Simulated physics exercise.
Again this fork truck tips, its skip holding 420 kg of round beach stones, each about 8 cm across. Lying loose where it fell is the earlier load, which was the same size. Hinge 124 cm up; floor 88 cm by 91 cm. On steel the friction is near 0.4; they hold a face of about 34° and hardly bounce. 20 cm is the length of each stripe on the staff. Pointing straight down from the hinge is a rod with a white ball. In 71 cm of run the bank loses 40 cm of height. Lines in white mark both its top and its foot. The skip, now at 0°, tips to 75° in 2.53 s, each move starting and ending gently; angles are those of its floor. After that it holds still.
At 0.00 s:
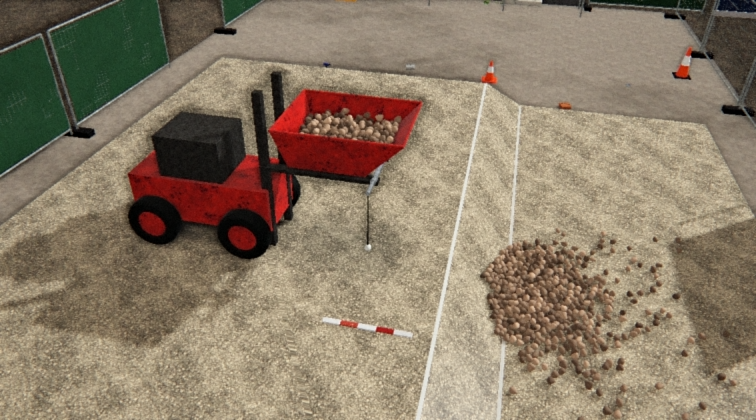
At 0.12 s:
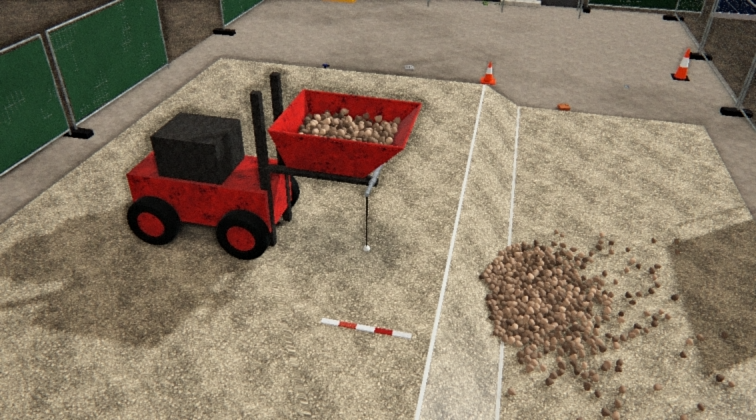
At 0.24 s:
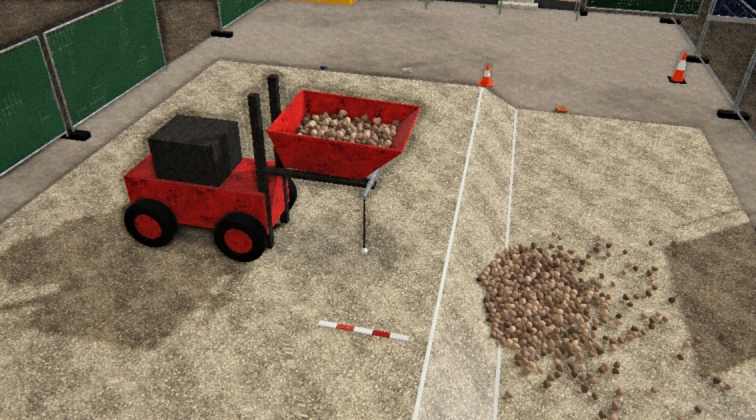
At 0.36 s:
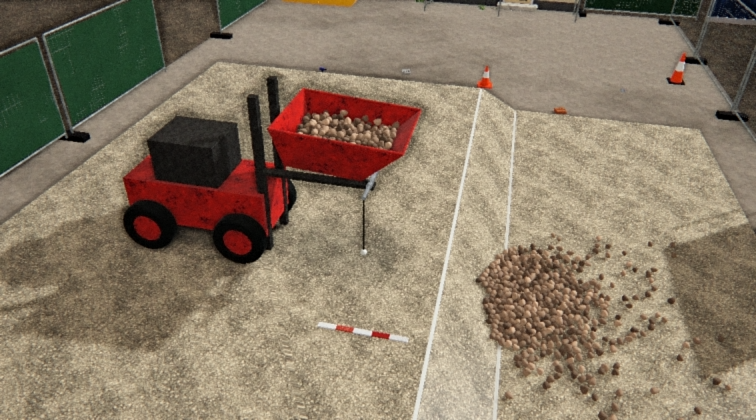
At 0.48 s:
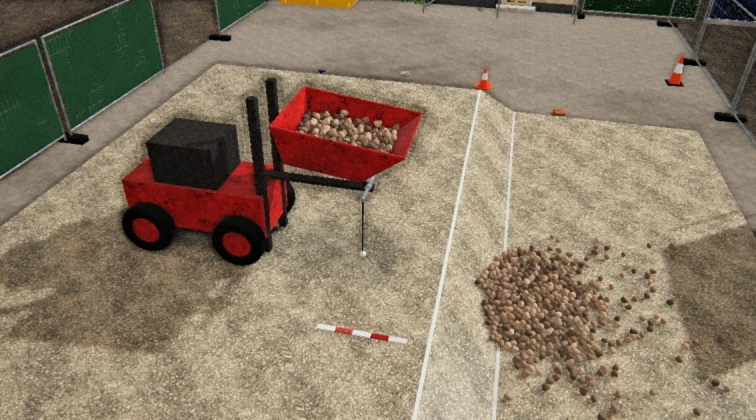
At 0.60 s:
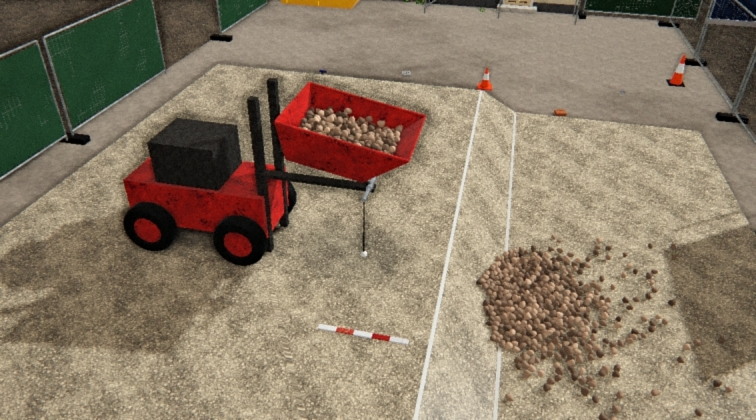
A small red fork truck with a black block on its back stands at the left of a fenced, gravel-covered yard seen from above, holding up a red skip of brown, rounded stones. To the right are two white lines, a loose heap of similar stones, a red-and-white bar and orange cones. The skip slowly tilts down to the right, its stones staying inside, while the view shifts very slightly.
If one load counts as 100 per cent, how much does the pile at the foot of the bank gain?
It gains about 60 per cent.
After 1.9 s the floor is at 63°; in per cent of one load, 97 in the skip, 12 on the top or the slope, 88 at the foot of the bank; the foremost stones are at (695, 321).
After 2.6 s the floor is at 75°; in per cent of one load, 16 in the skip, 78 on the top or the slope, 104 at the foot of the bank; the foremost stones are at (695, 321).
After 3.0 s the floor is at 75°; in per cent of one load, 2 in the skip, 64 on the top or the slope, 132 at the foot of the bank; the foremost stones are at (695, 321).
After 5.6 s the floor is at 75°; in per cent of one load, 0 in the skip, 50 on the top or the slope, 148 at the foot of the bank; the foremost stones are at (695, 321). Net gain at the foot of the bank, 60.
